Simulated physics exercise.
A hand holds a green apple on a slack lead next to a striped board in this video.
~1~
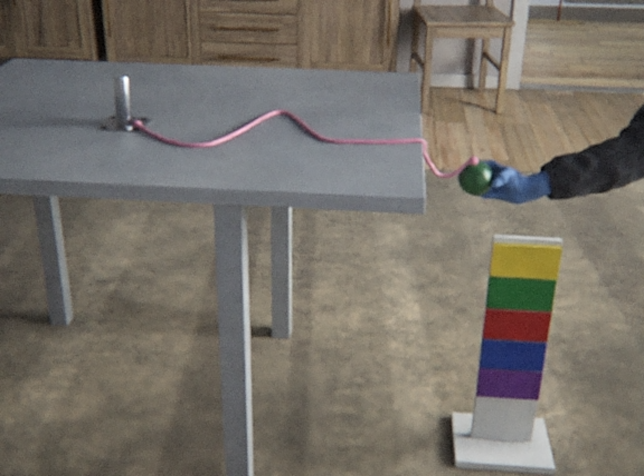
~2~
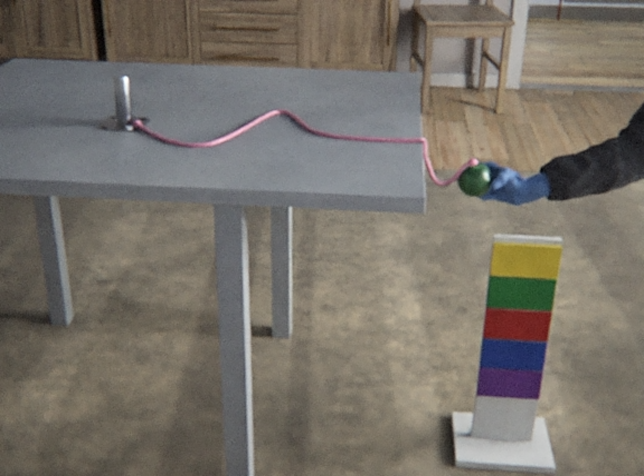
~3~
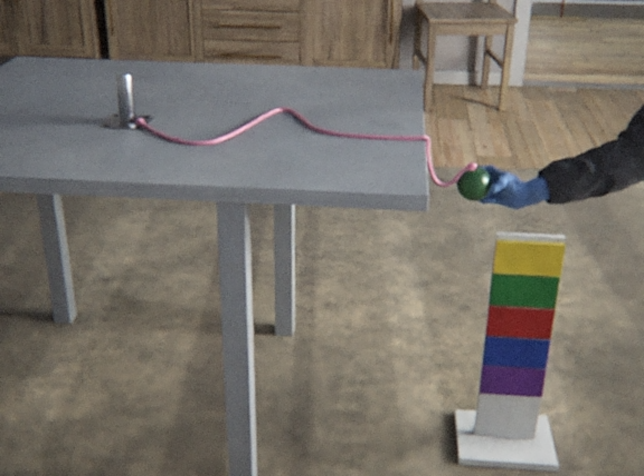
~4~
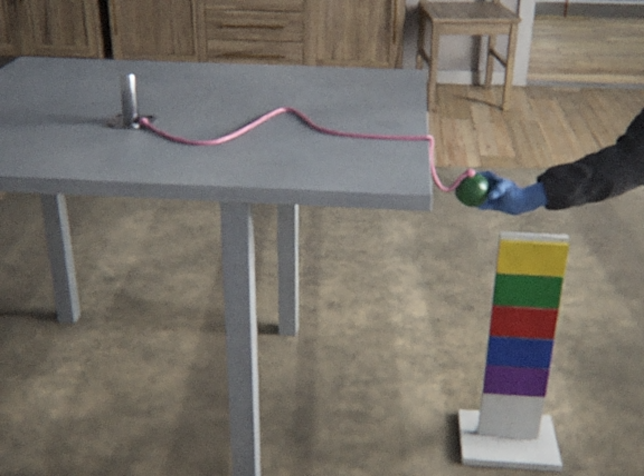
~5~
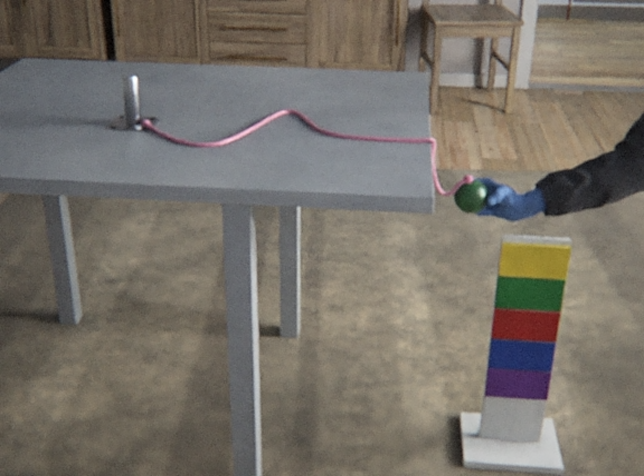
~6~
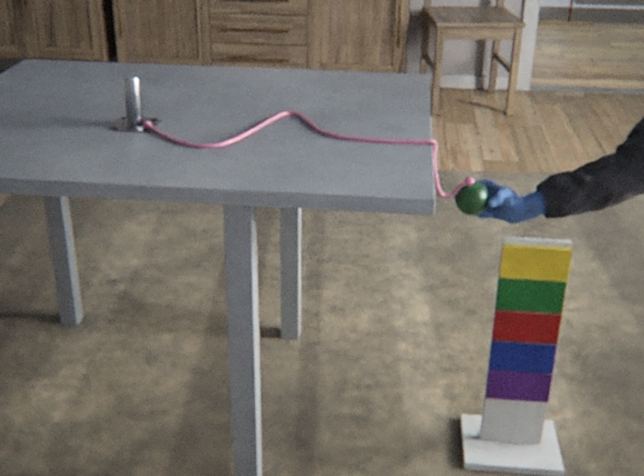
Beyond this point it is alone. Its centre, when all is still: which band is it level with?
It is level with the blue band.
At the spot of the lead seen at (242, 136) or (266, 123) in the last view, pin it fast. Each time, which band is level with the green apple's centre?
Red, then green.
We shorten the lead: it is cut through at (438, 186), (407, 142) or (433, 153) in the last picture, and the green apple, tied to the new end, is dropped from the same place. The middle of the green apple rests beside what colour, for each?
One at a time, the answers are: Red; yellow; green.
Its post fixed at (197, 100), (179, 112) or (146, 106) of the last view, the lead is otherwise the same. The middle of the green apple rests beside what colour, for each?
First try: Purple; second try: Purple; third try: Blue.
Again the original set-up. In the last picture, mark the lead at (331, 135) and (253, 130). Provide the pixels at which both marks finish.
Point one: (430, 176); point two: (310, 133).
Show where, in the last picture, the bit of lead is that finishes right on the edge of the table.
You'll find it close to (314, 127).
A little later, apple near (411, 342); level with blue.
Next, apple near (425, 357); level with blue.
When it is over, apple near (415, 356); level with blue. At blue.
